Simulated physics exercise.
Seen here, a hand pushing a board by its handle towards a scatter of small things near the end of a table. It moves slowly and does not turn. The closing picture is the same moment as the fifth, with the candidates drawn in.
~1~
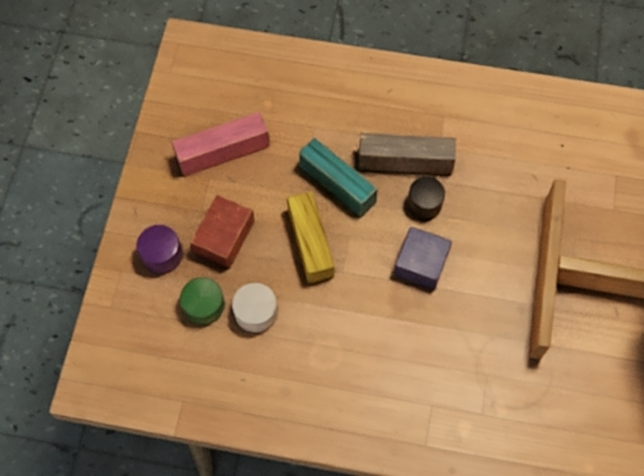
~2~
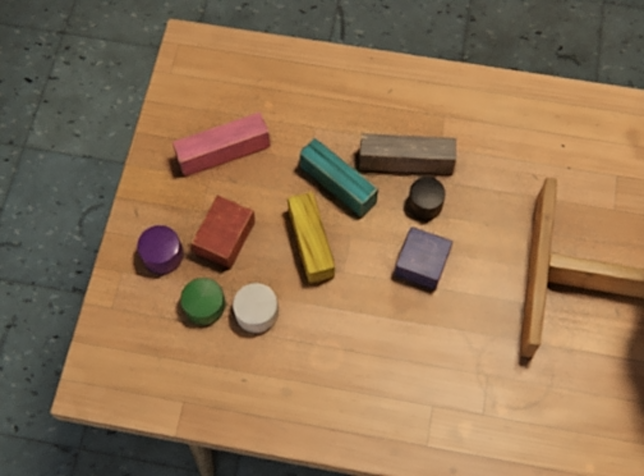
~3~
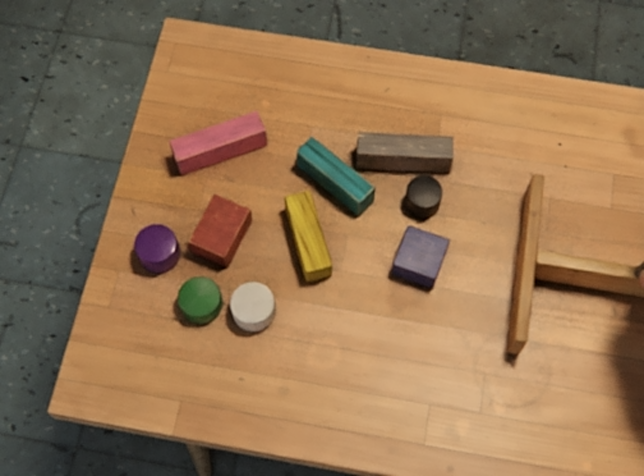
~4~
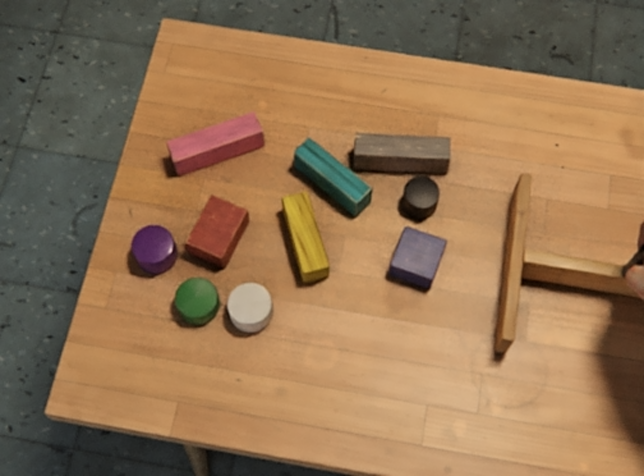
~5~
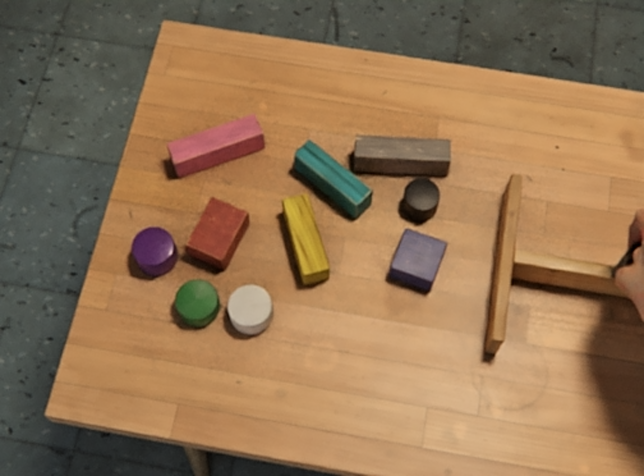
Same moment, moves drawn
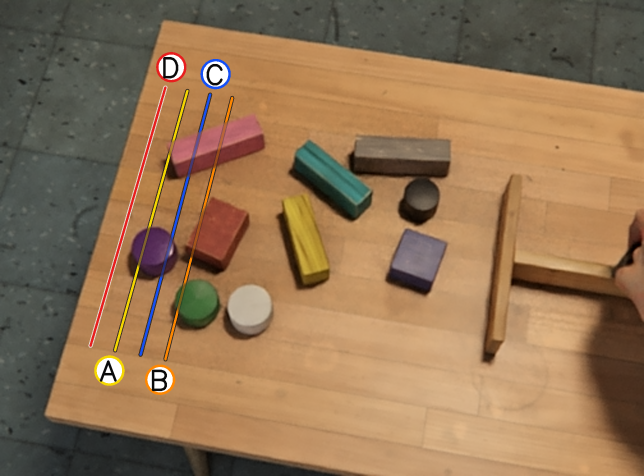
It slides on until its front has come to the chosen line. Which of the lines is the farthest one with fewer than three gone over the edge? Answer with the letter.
The farthest such stop is C.
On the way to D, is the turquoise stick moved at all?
Yes.
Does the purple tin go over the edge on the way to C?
Yes.
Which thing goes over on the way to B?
The purple tin goes over.
On the marked copy, A at (153, 213); B at (201, 221); C at (177, 217); D at (130, 209).
Taking C. A third of the way, board (387, 234); turquoise stick (328, 181); black tin (370, 191).
Two thirds of the way, board (267, 215); purple tin (121, 247); red block (170, 226).
When it is over, board (177, 200); red block over the edge; purple tin over the edge; two fallen.
As for the rest, A drops three; B is within the limit but short; D drops four.
